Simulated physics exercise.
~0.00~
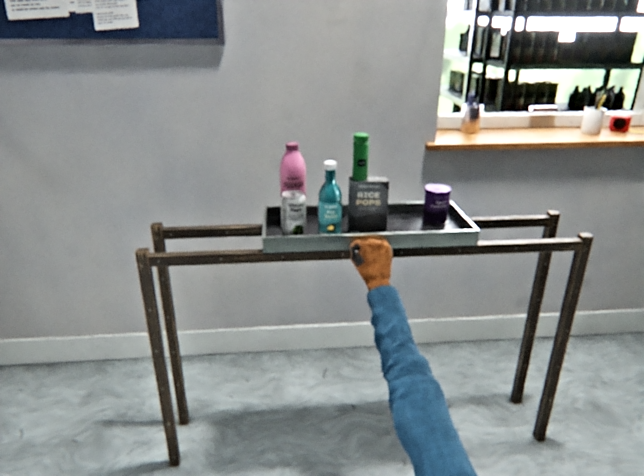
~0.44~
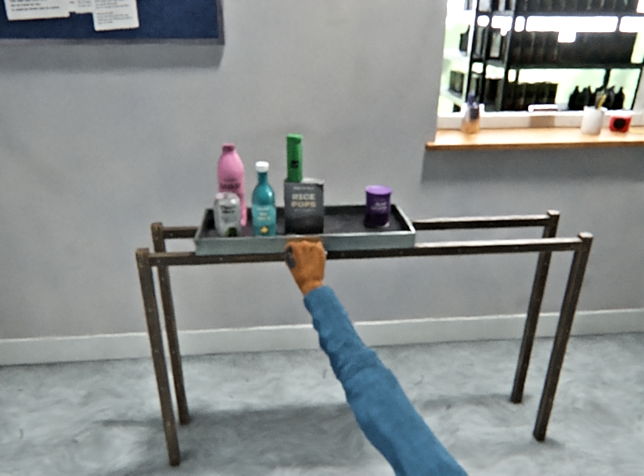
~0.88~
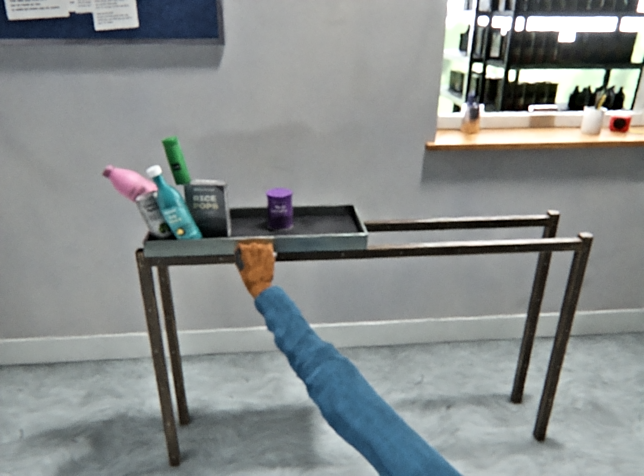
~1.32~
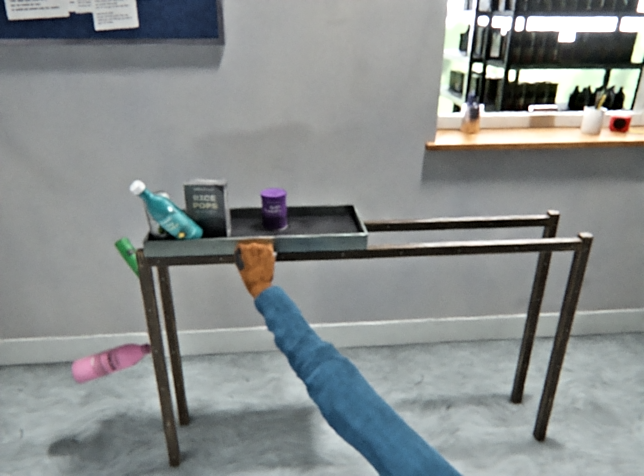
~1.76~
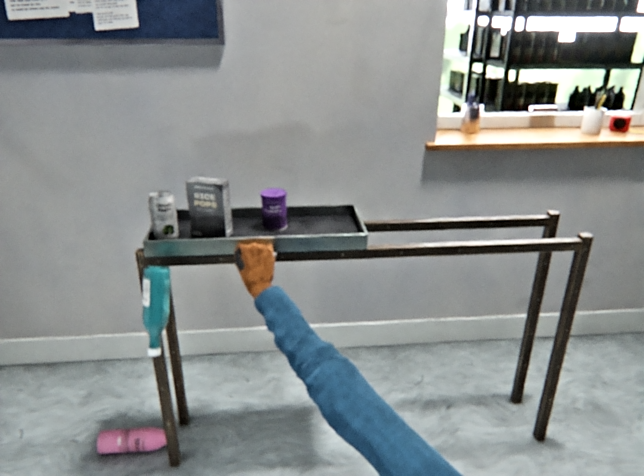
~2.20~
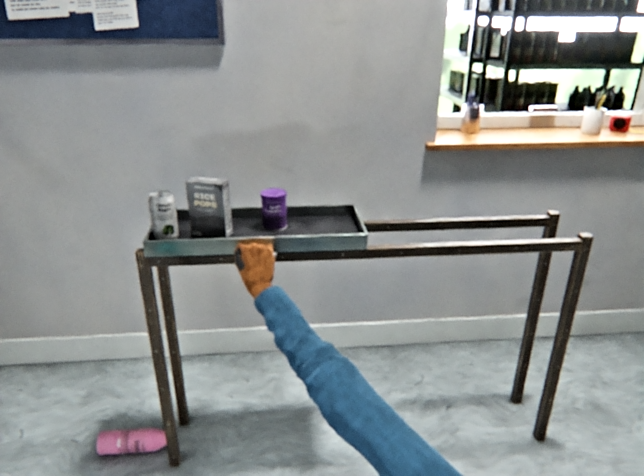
In a grey-walled room with a notice board and a bright shelf opening behind, a shallow tray sits on a long metal frame, seen from the front by a still camera. It holds a pink bottle and a white can at left, a turquoise bottle, a green shaker and a grey packet in the middle, and a purple tin at right. A blue-sleeved arm slides the tray left to the frame's end. The bottles and shaker lean, then topple over the edge. The pink bottle ends lying on the floor, the other two out of sight, while can, packet and tin stay upright.
